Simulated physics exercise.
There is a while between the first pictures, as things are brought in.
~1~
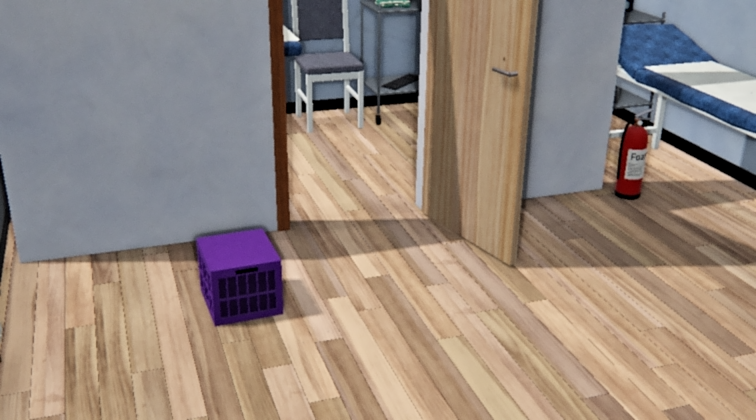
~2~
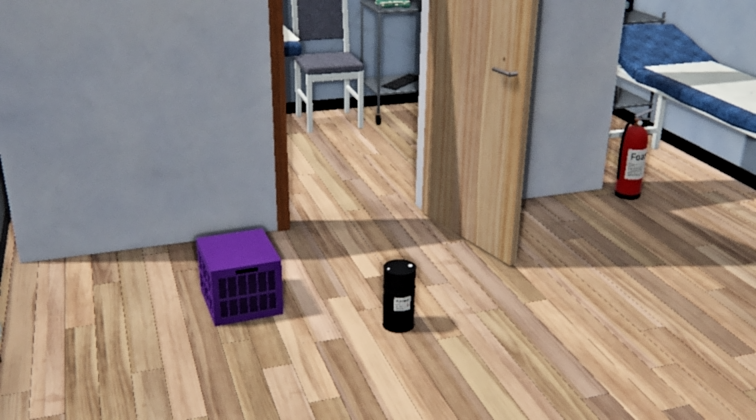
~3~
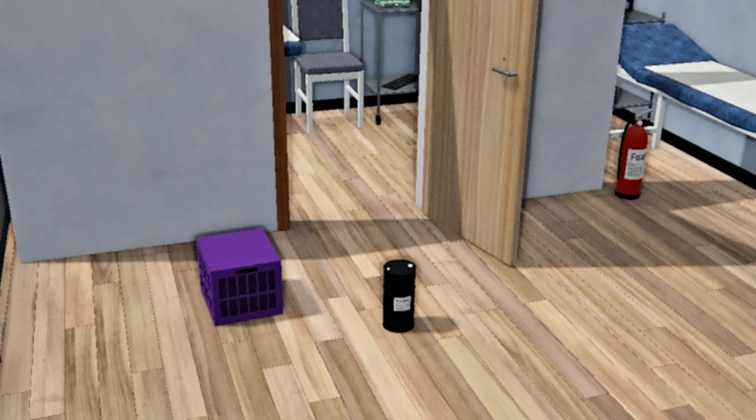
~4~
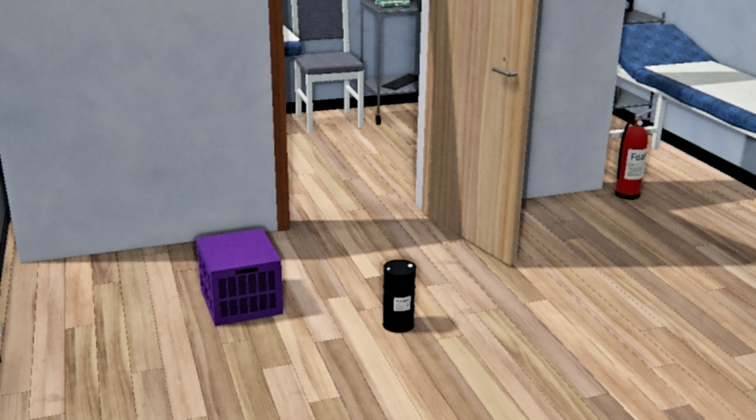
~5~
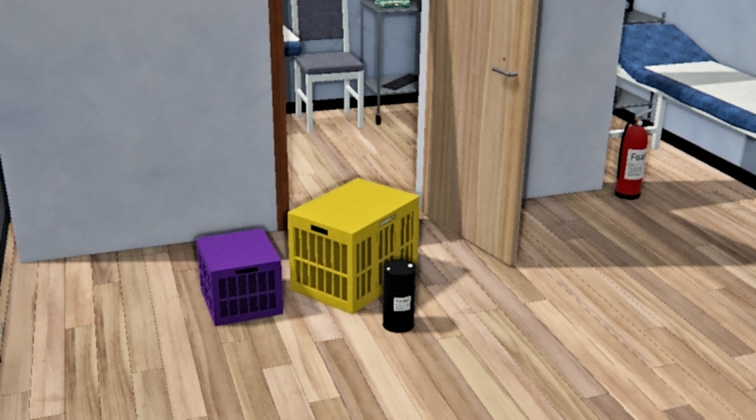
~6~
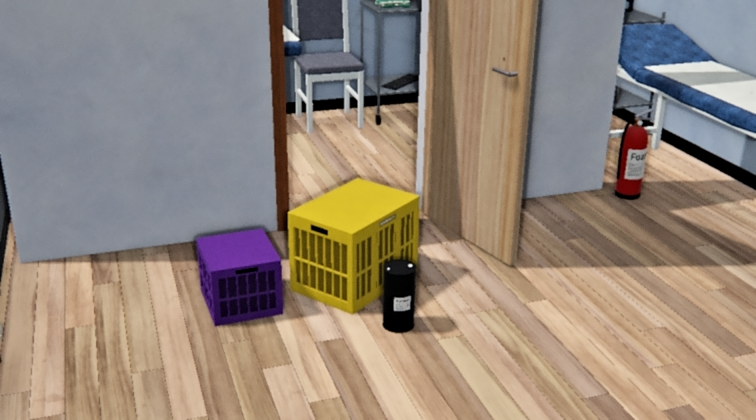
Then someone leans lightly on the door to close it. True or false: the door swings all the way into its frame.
False.
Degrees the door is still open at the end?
Some 65°.
Then, 0.50 s later than the last frame, door 94° open.
Then, 0.70 s later than the last frame, door 85° open.
Then, 1.00 s later than the last frame, door 70° open.
When it is over, door 67° open; all 3 as before. End places, in pixels of the last picture, yellow chest near (354, 243).
